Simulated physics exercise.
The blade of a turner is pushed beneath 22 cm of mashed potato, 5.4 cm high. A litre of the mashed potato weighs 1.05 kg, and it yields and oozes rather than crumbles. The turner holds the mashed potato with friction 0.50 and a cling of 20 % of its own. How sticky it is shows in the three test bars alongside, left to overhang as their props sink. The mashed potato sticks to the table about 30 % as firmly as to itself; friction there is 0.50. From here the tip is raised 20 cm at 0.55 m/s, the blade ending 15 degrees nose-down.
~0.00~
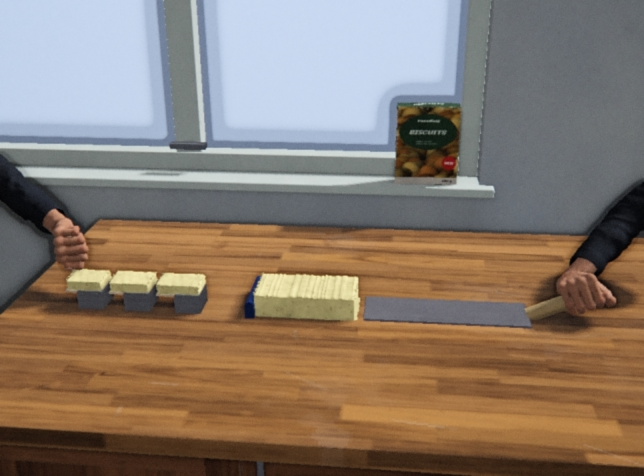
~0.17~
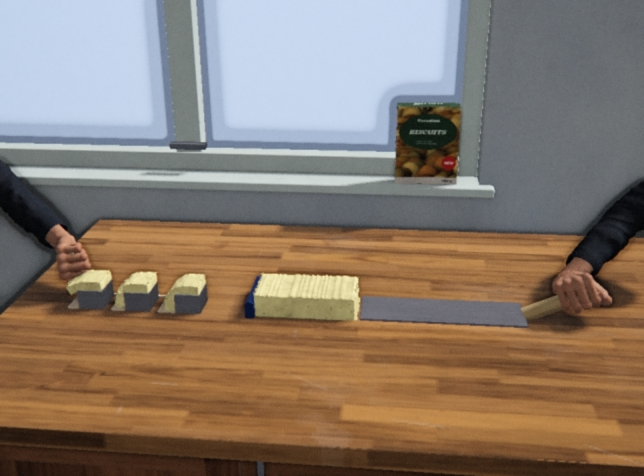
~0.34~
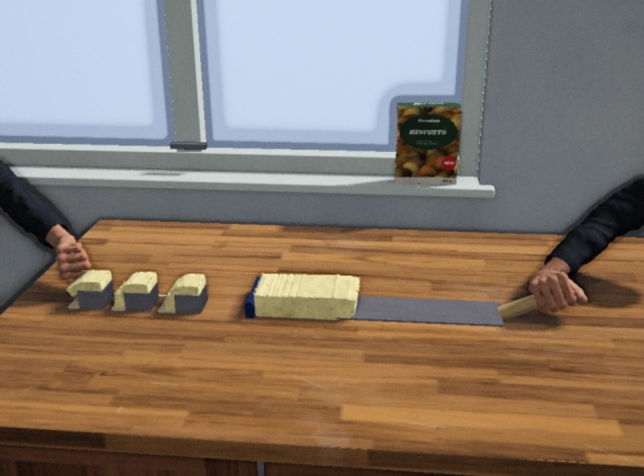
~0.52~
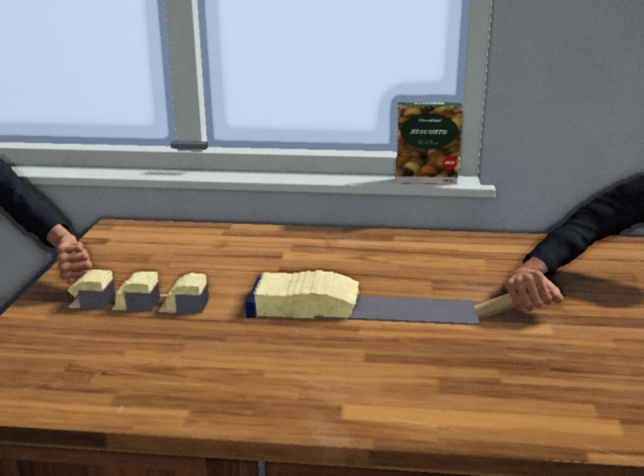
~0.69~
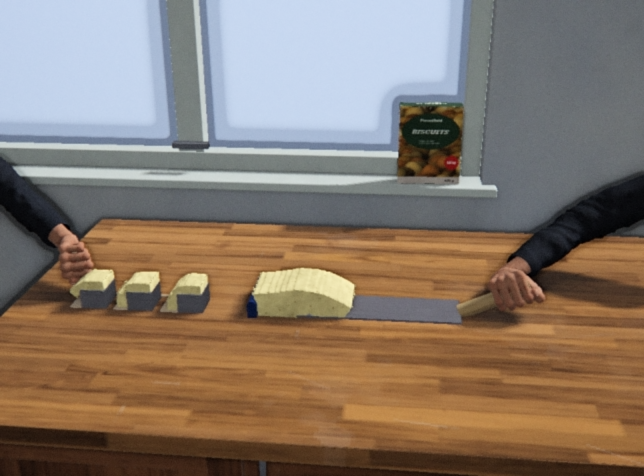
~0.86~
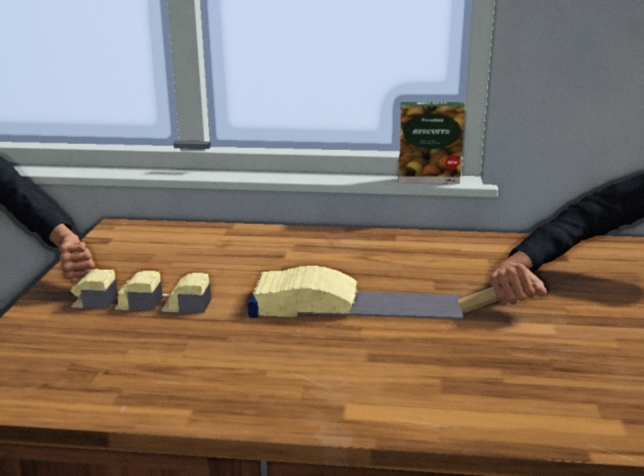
Pale mashed potato bulging into a mound as a hand slides a flat grey blade leftward beneath it, after three small bars droop.
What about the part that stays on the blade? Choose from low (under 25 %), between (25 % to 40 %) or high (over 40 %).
The part that stays on the blade is between, 25 % to 40 %.
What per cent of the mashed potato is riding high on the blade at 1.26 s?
About 60 %.
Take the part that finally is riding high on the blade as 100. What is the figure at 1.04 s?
About 80 %.
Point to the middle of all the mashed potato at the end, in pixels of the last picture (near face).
Near (295, 277).
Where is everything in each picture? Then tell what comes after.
The first picture shows handle end of the blade at (531, 328), not yet moved; top of the mashed potato at (306, 297); bar tips down by 0, 0, 0 (left to right).
The second picture shows handle end of the blade at (527, 328), moved 8 mm; top of the mashed potato at (306, 297); bar tips down by 1.4 cm, 4.3 cm, 4.4 cm (left to right).
The third picture shows handle end of the blade at (503, 327), moved 5.8 cm; top of the mashed potato at (331, 297); bar tips down by 1.9 cm, 4.5 cm, 4.4 cm (left to right).
The fourth picture shows handle end of the blade at (479, 325), moved 11 cm; top of the mashed potato at (319, 293); bar tips down by 2.1 cm, 4.5 cm, 4.4 cm (left to right).
The fifth picture shows handle end of the blade at (461, 325), moved 15 cm; top of the mashed potato at (299, 290); bar tips down by 2.3 cm, 4.5 cm, 4.4 cm (left to right).
The sixth picture shows handle end of the blade at (462, 319), moved 15 cm; top of the mashed potato at (304, 288); bar tips down by 2.3 cm, 4.5 cm, 4.4 cm (left to right).
After 1.04 s, the tip is 10.0 cm up.
After 1.26 s, the tip is 20 cm up and 60 % is riding high on the blade.
After 1.47 s, the tip is 20 cm up and 49 % is riding high on the blade.
After 1.69 s, the tip is 20 cm up and 49 % is riding high on the blade.
After 2.50 s, at the end, the tip is 20 cm up and 34 % is riding high on the blade.
